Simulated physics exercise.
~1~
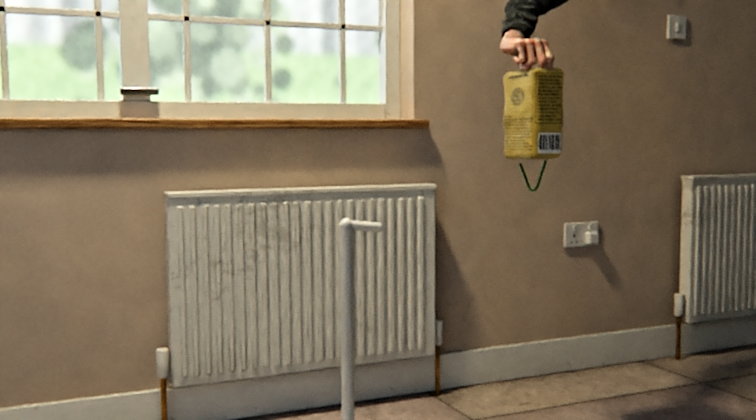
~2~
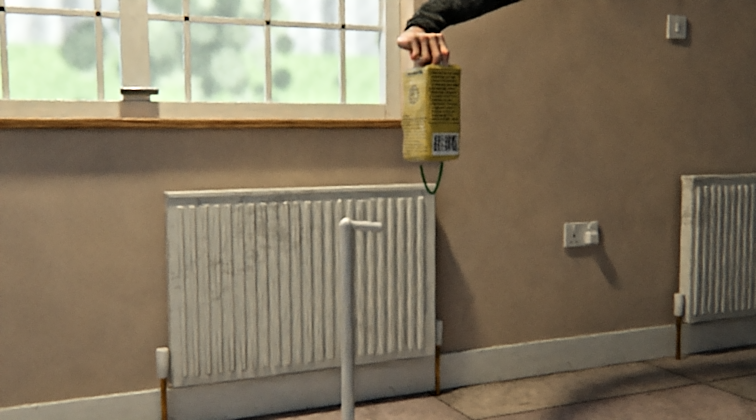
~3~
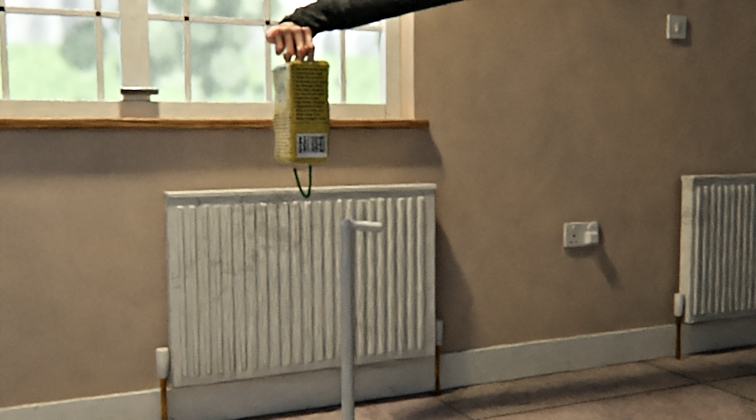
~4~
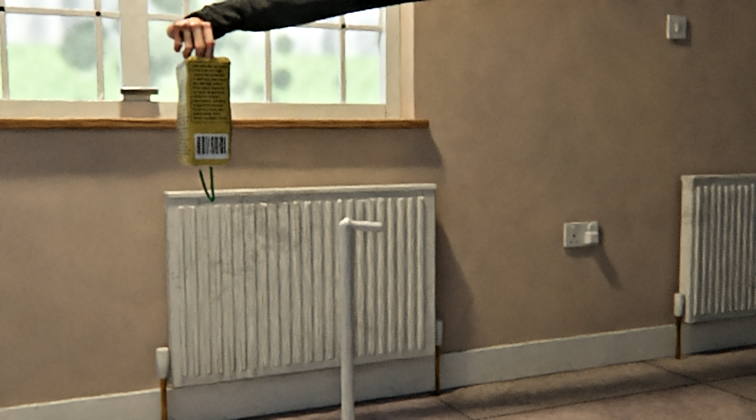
In a room with beige walls, a wide window sits above a white radiator, and a slim white post with a short arm at its top stands in front. A hand in a dark sleeve holds a yellow sack upright at the right, with a green loop hanging beneath it. The hand carries the sack steadily left, past the window's edge and toward the post. It moves over and beyond the post, the loop staying above the arm without catching. At the end, the sack hangs clear on the left, still in the hand's grip.
